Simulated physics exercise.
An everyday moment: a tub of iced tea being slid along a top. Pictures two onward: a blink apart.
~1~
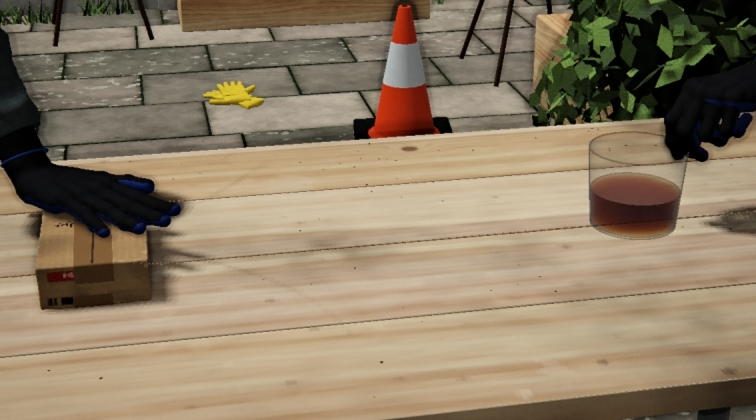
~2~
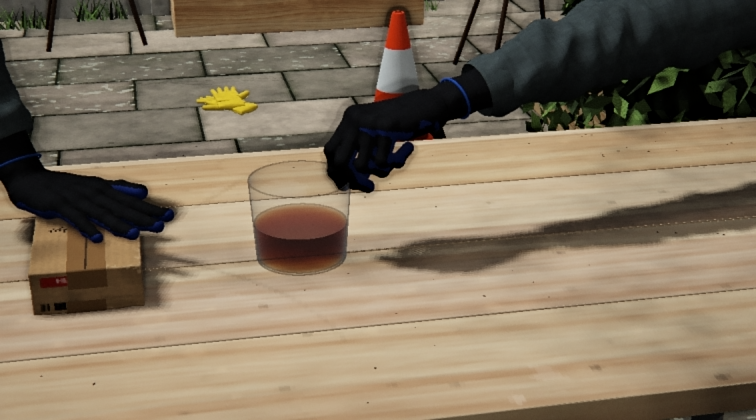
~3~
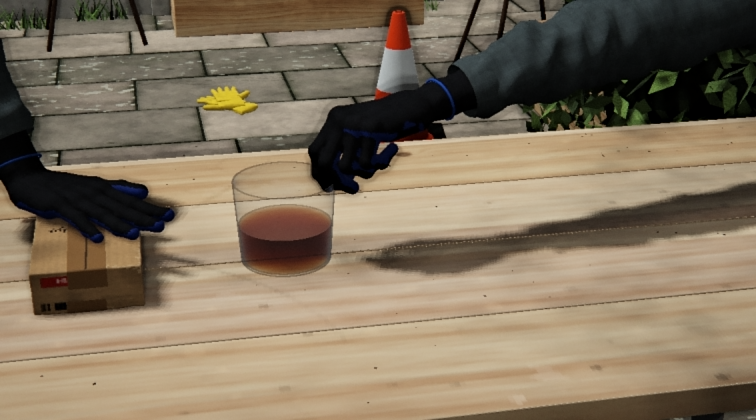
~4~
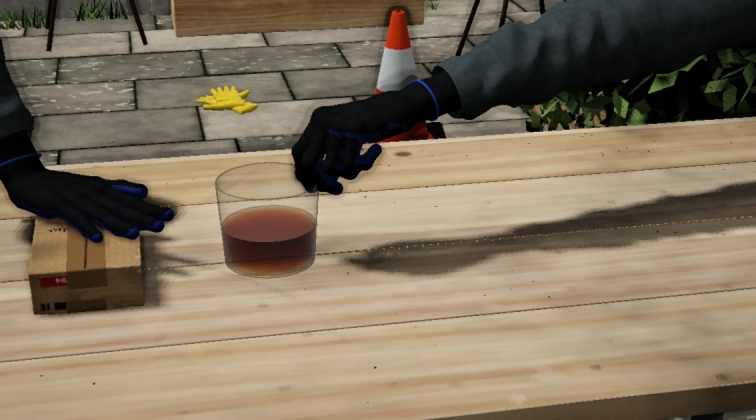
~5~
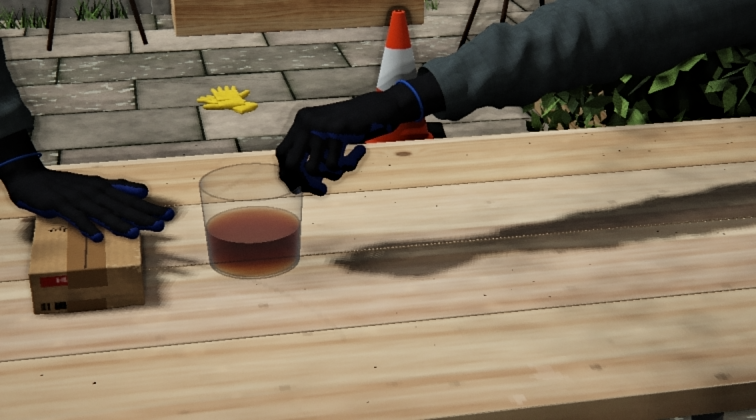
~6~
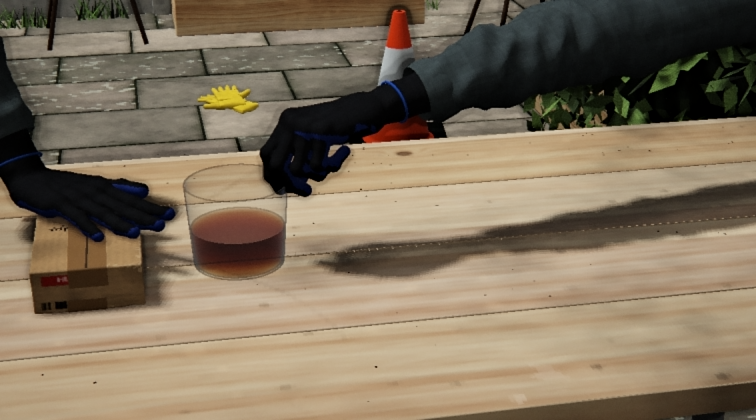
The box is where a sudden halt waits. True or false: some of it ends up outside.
False.
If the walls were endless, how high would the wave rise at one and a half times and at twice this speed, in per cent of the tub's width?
In order, 25 % and 35 %.
Shortly, the tub meets the box.
Then, the iced tea surges up the wall; the wave climbs under half way to the rim.
At the finish, the tub stands at the box; none is lost.
